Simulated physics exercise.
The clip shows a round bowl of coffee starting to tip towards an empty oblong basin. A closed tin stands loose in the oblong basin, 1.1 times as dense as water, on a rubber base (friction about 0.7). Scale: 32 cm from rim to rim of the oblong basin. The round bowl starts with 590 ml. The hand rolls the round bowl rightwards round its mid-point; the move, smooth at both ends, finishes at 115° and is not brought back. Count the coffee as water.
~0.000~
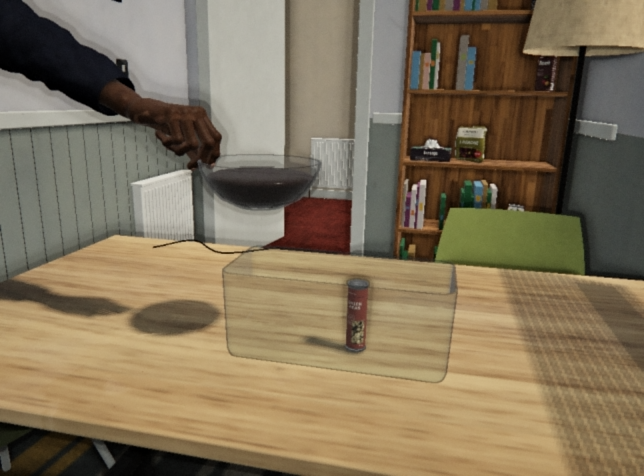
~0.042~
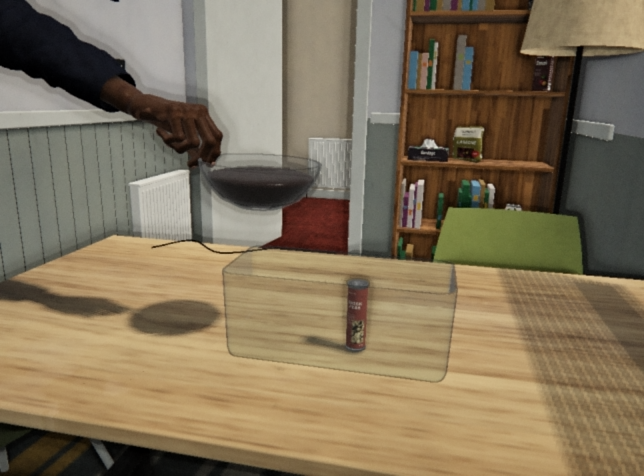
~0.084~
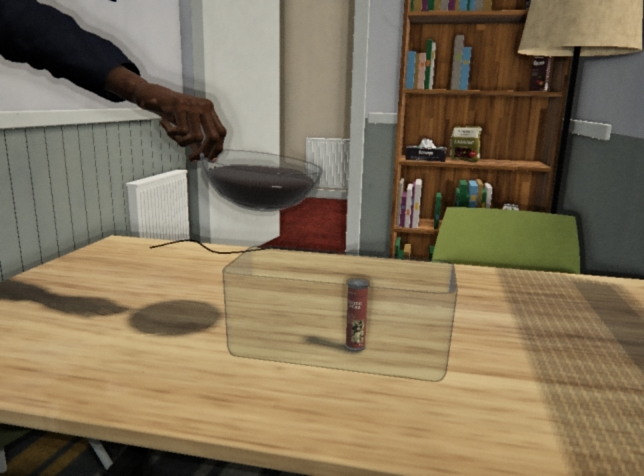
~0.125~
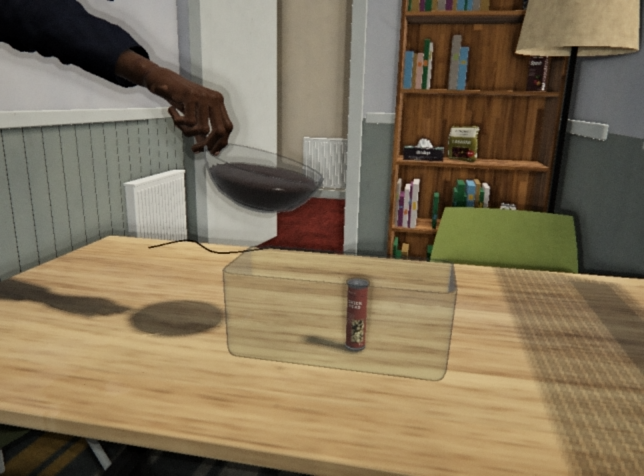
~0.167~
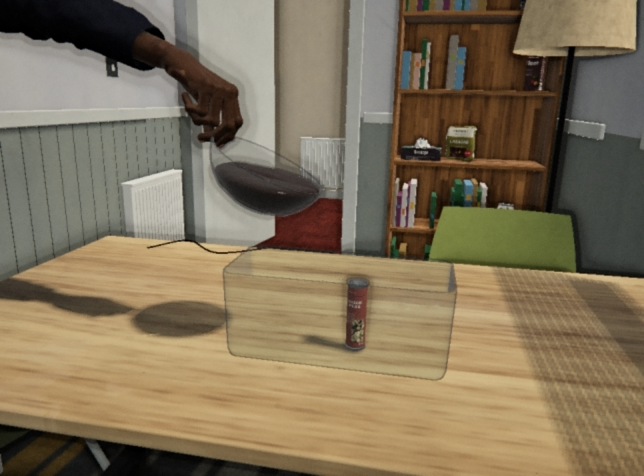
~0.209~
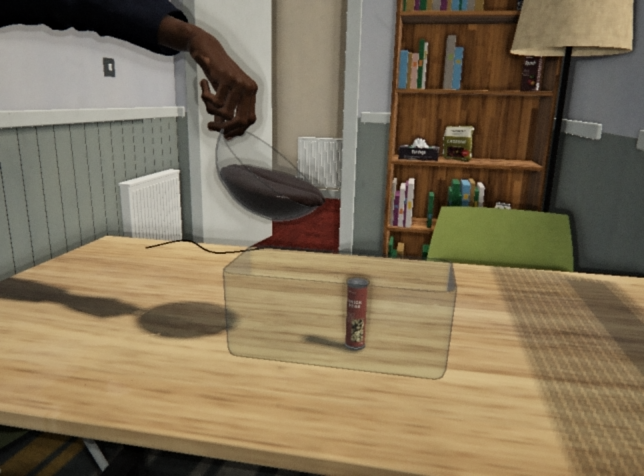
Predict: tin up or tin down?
It topples.
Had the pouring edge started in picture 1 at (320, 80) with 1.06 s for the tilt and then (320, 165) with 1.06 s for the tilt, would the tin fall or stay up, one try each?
First it remains upright; then it remains upright.
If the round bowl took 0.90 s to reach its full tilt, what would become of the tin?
The tin keeps standing.
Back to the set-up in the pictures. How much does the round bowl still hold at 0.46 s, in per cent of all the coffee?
Some 0 per cent.
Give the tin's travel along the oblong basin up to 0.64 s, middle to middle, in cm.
Some 4 cm.
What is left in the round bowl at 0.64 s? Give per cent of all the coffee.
Some 0 per cent.
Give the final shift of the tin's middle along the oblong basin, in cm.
About 4.0 cm.
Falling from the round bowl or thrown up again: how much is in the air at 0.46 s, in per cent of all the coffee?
About 5 per cent.
Then, 0.46 s in, the tilt is 109° and 0 per cent is still to pour; the tin stands where it began.
Then, 0.64 s in, the tilt is 115° and 0 per cent is still to pour; the tin leans 10°.
Then, 0.82 s in, the tilt is 115° and 0 per cent is still to pour; the tin leans 19°.
Then, 1.03 s in, the tilt is 115° and 0 per cent is still to pour; the tin lies on its side.
Finally, the tin lies on its side.
